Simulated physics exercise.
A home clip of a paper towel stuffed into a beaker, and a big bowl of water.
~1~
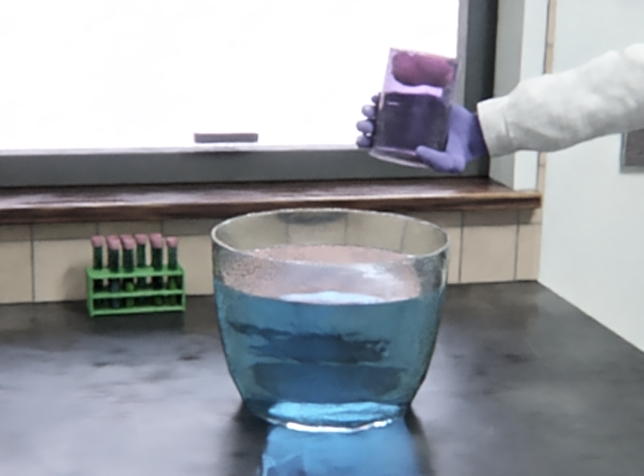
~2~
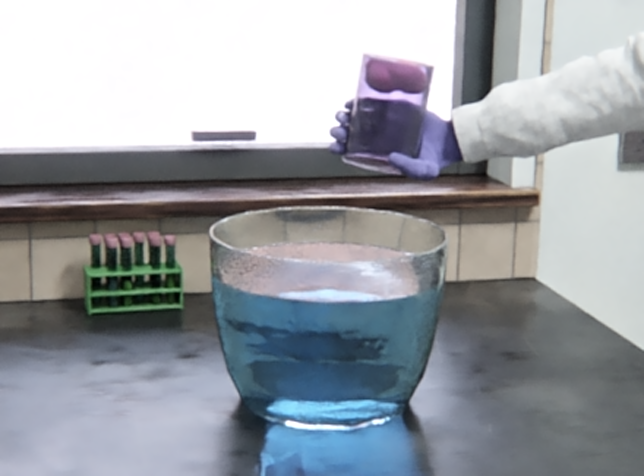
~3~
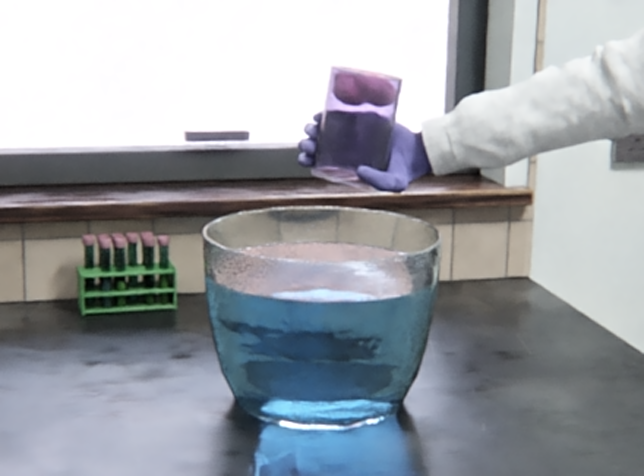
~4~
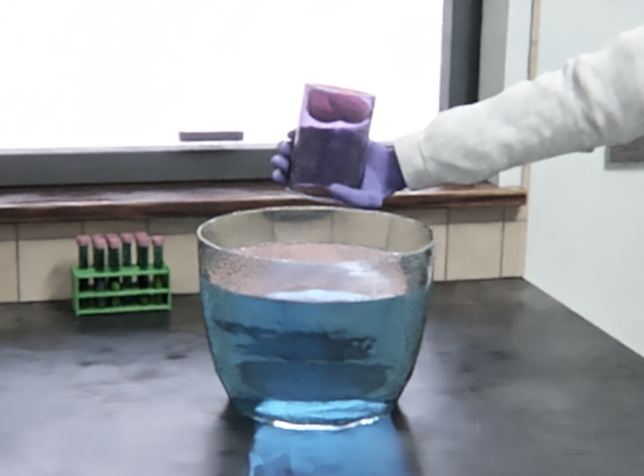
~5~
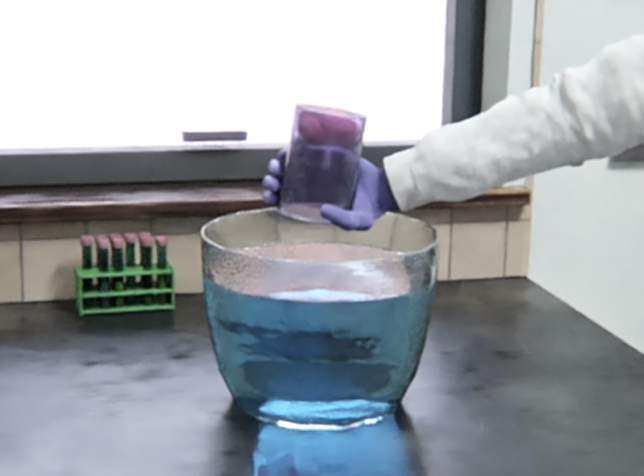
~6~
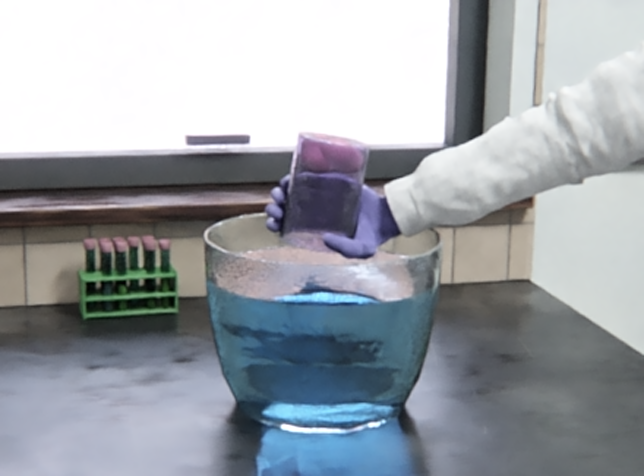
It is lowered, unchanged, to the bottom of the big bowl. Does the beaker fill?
It remains untouched.
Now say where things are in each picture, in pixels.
The first frame shows beaker (415, 108) mouth down; above the big bowl.
The second frame shows beaker (389, 115) mouth down; paper towel (396, 74); coming down.
The third frame shows beaker (357, 127) mouth down; lower.
The fourth frame shows beaker (331, 144) mouth down; paper towel (338, 103); lower still.
The fifth frame shows beaker (322, 165) mouth down; close to the surface.
The sixth frame shows beaker (324, 193) mouth down; paper towel (332, 153); just over the surface.
Shortly, the beaker enters the water.
Then, air is trapped inside and holds the level down.
At the finish, the beaker is under, still full of air, and the paper towel is dry.
